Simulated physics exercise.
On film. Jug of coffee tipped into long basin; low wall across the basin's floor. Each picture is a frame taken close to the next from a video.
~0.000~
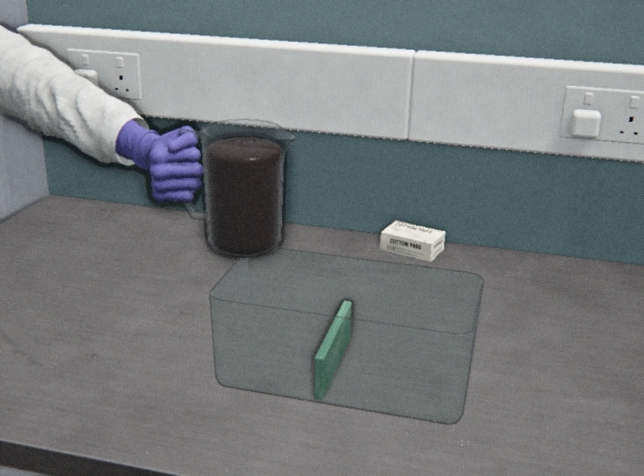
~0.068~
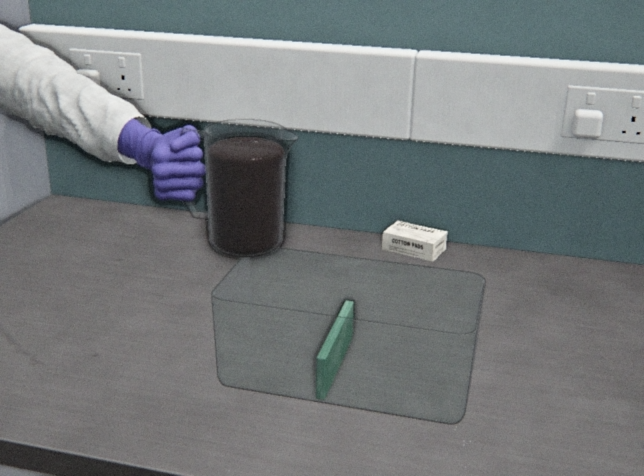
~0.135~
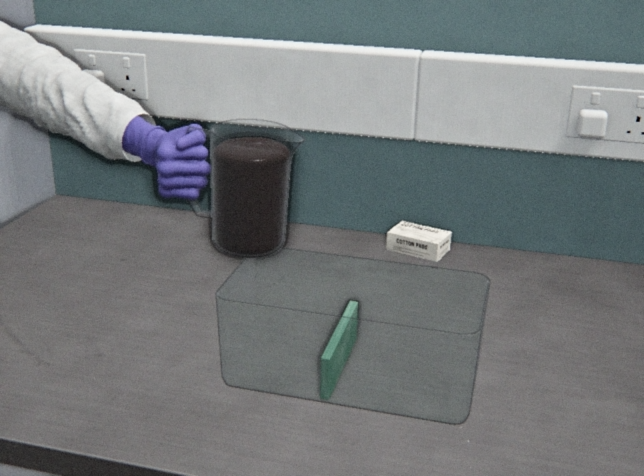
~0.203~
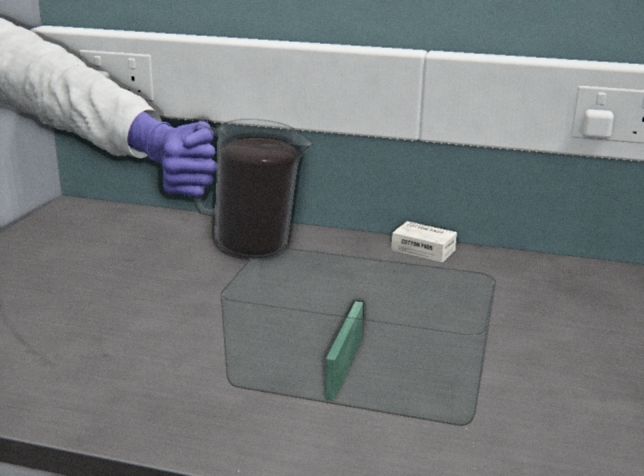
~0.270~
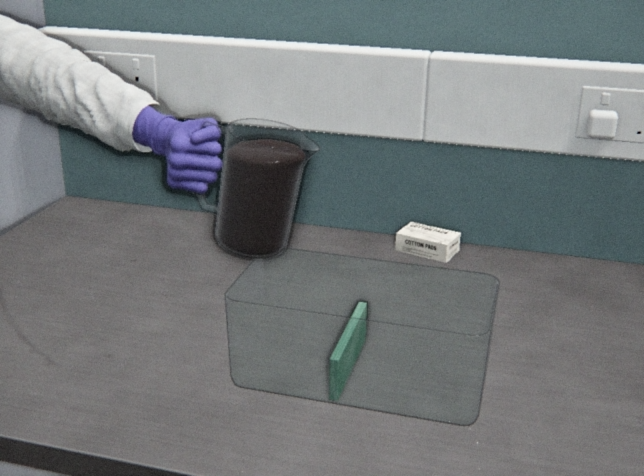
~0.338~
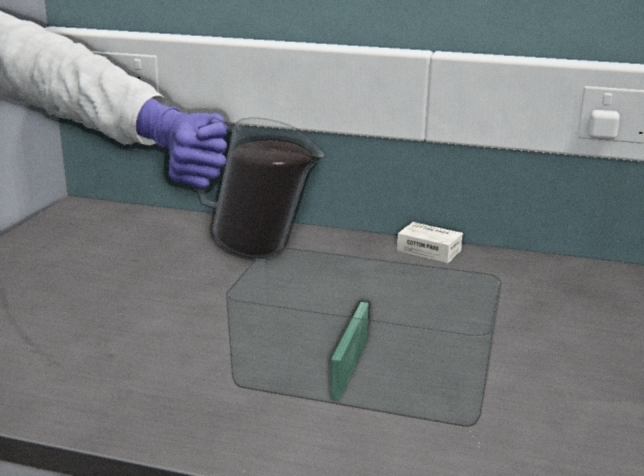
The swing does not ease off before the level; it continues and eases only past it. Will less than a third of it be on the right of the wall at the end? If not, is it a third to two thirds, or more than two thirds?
I expect the share right of the wall to be beyond two thirds.
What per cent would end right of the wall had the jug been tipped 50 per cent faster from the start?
Near 85 %.
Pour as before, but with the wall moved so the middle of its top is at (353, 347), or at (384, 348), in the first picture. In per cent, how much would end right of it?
First some 65, then 5 per cent.
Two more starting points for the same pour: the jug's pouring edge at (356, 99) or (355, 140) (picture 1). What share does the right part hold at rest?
Near 95 in a hundred first, near 100 in a hundred second.
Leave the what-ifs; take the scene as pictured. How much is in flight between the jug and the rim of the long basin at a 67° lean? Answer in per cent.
Around 10 %.
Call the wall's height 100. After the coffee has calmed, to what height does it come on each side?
Left part: 10 per cent; right part: 40.
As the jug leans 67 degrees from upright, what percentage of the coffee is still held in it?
Looks like roughly 85 percent is still held.
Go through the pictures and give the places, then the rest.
The first frame shows tilt 0°; pouring edge (296, 137); surface from (210, 143) to (283, 150); the long basin's rim runs from (230, 271) to (479, 305); the wall's top is at (334, 329).
The second frame shows tilt 1°; pouring edge (298, 137); surface from (212, 143) to (285, 151).
The third frame shows tilt 3°; pouring edge (304, 139); surface from (217, 143) to (291, 152).
The fourth frame shows tilt 6°; pouring edge (312, 143); surface from (225, 145) to (299, 154).
The fifth frame shows tilt 10°; pouring edge (320, 149); surface from (230, 147) to (306, 154).
The sixth frame shows tilt 15°; pouring edge (325, 155); surface from (234, 153) to (315, 155).
A moment on, the jug is tipped part way and 85 per cent is still to pour, 0 is left of the wall and 5 right of it.
Next, the jug is tipped on its side and 38 per cent is still to pour, 2 is left of the wall and 47 right of it.
Then the jug is tipped right over and 3 per cent is still to pour, 11 is left of the wall and 83 right of it.
Later the jug is tipped right over and 0 per cent is still to pour, 15 is left of the wall and 84 right of it.
In the end 15 per cent lies left of the wall, 84 right of it and 0 outside.
